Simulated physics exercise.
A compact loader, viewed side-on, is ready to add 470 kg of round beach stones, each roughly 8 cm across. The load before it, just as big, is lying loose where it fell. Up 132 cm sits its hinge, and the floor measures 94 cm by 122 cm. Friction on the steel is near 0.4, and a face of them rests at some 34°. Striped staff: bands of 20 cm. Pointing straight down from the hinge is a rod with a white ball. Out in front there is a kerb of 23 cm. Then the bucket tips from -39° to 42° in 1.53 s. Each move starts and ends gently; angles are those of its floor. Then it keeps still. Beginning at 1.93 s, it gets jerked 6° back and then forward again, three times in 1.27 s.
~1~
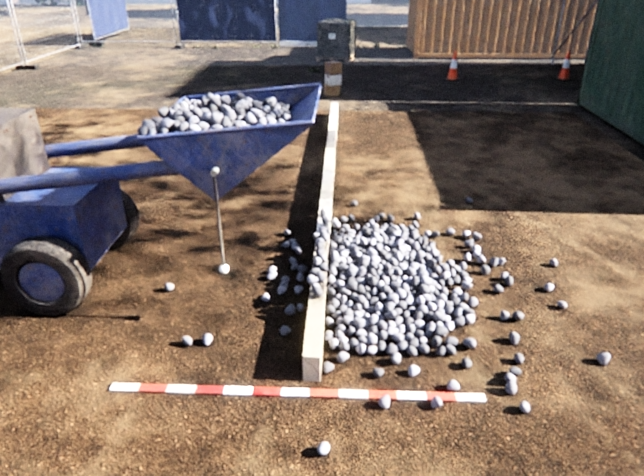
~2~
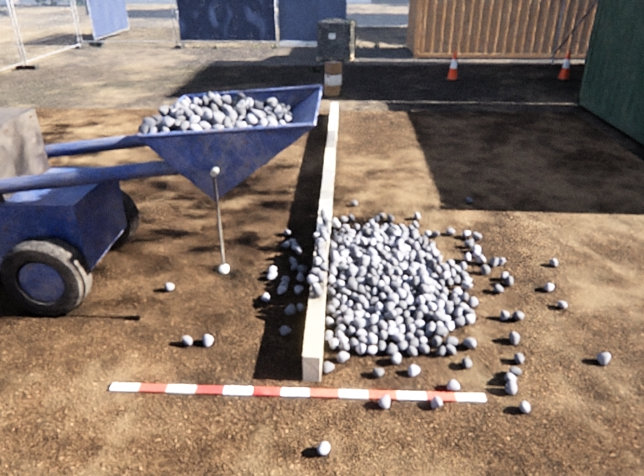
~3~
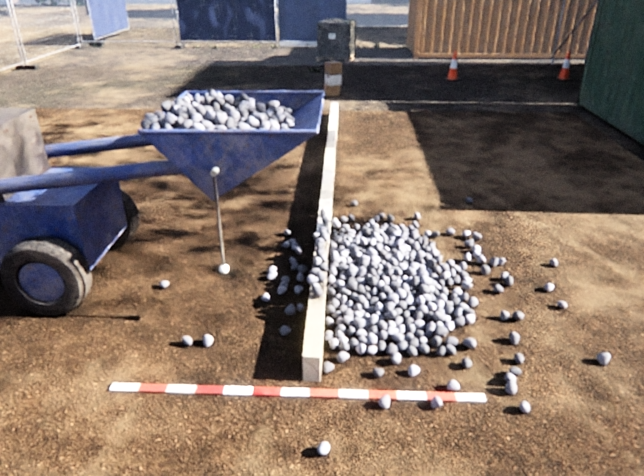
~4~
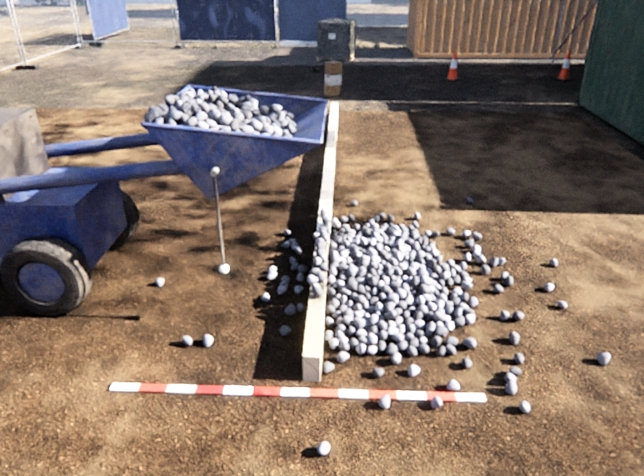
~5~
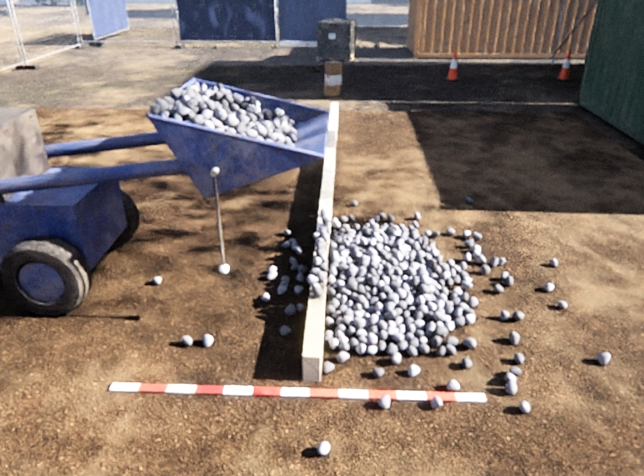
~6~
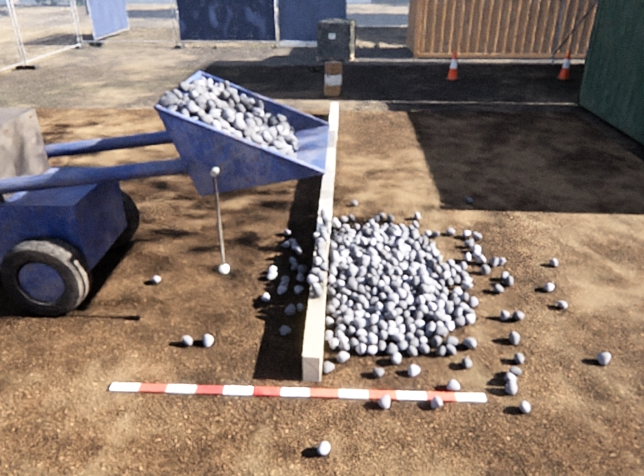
A blue bucket heaped with grey, rounded stones, carried by a small blue wheeled machine at left, barely moves at first, then tilts steadily, its right-hand lip sinking while the stones stay bunched toward its raised left side. On sunlit brown ground, viewed from slightly above by a still camera, a pale kerb runs beside a loose stone pile. A red-and-white staff lies in front, with fencing and orange cones behind.
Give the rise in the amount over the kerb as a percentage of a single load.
80 %.
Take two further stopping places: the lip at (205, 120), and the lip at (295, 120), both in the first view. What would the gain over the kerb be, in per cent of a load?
The first would add around 0 per cent, the second around 50 per cent.
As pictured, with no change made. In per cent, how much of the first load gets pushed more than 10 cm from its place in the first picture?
25 per cent.
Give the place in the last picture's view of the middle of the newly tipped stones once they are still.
Middle: Approx. (356, 268) px.
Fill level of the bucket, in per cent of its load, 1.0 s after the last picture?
30 % still inside.
Then, 0.5 s after the last picture the floor is at 30°; in per cent of one load, 97 in the bucket, 10 on this side of the kerb, 94 over the kerb; the foremost stones are at (527, 273).
Then, 1.0 s after the last picture the floor is at 42°; in per cent of one load, 28 in the bucket, 38 on this side of the kerb, 135 over the kerb; the foremost stones are at (527, 273).
Then, 3.1 s after the last picture the floor is at 42°; in per cent of one load, 0 in the bucket, 27 on this side of the kerb, 174 over the kerb; the foremost stones are at (542, 287).
Then, 5.8 s after the last picture the floor is at 42°; in per cent of one load, 0 in the bucket, 27 on this side of the kerb, 174 over the kerb; the foremost stones are at (542, 287). Net gain over the kerb, 80.
